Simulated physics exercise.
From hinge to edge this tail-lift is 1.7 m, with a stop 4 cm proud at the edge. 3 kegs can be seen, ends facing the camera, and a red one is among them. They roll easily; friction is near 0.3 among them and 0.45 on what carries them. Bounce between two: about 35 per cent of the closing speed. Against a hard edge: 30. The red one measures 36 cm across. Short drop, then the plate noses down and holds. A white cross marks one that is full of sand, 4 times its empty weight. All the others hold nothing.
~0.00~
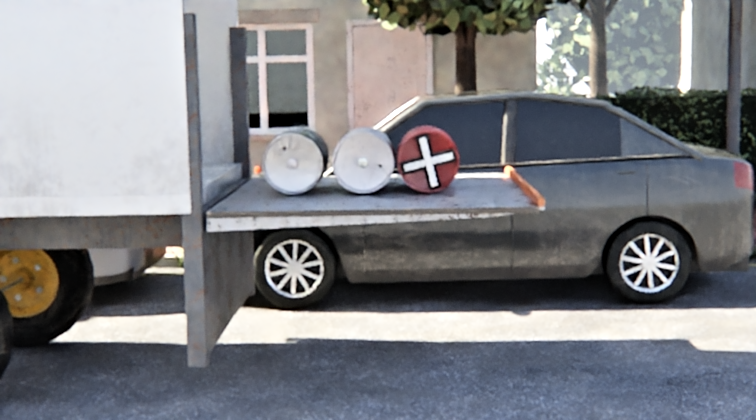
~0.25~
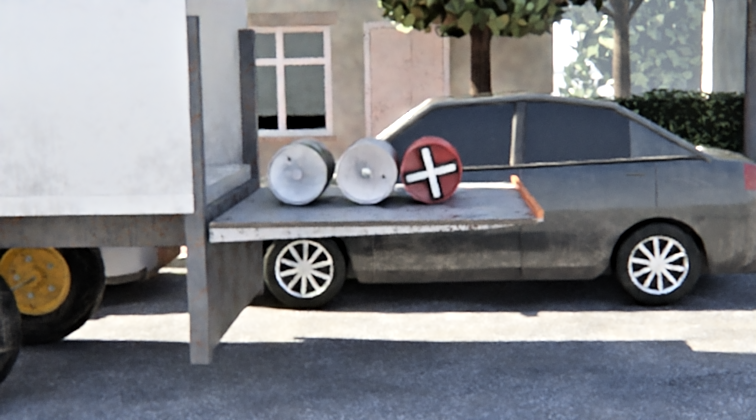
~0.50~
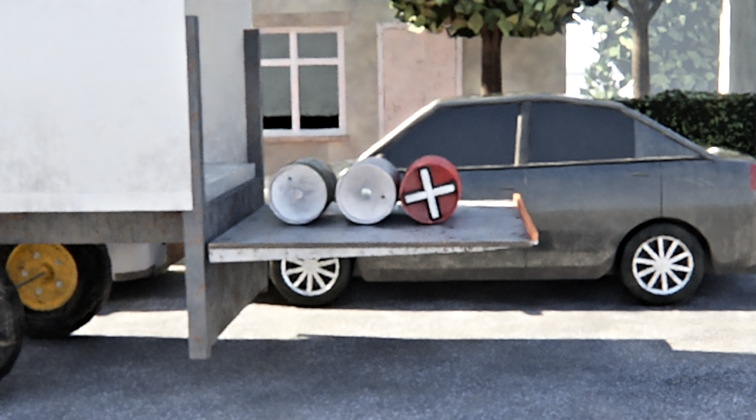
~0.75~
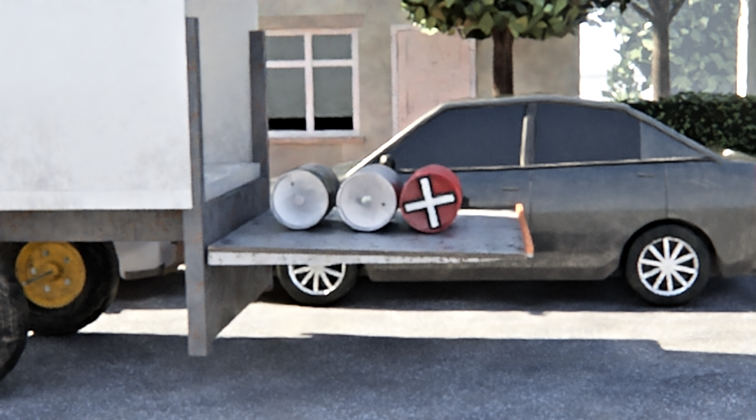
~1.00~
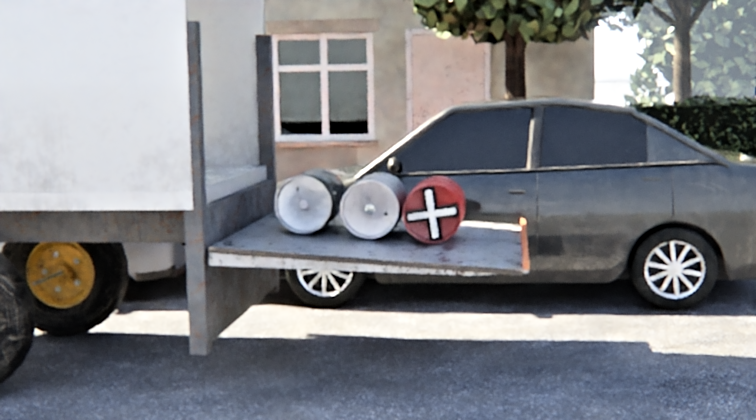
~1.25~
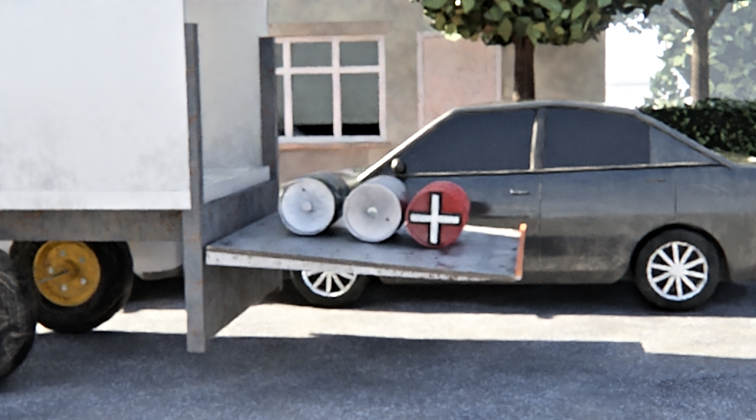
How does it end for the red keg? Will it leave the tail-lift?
That one can't get past the rim.
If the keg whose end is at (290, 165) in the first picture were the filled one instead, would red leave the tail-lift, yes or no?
Lab note: In that case, red - yes, it would.
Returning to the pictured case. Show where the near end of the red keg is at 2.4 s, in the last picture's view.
Roughly at (507, 221) in the last picture.
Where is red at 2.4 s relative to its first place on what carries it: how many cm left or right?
By then red sits 45 right of where it began.
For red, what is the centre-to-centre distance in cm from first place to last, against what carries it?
Red shifts something like 40.
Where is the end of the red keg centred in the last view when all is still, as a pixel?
(500, 225).
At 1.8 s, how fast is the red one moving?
Close to 0.5 m/s then.
By 1.8 s, red is on the plate, 30 cm from the stop, rolling right; 0 of 3 are off.
By 2.4 s, red is on the plate, 10 cm from the stop; 0 of 3 are off.
By 3.1 s, red is on the plate, 15 cm from the stop; 0 of 3 are off.
Finally (3.8 s), red is on the plate, 10 cm from the stop; 0 of 3 are off.
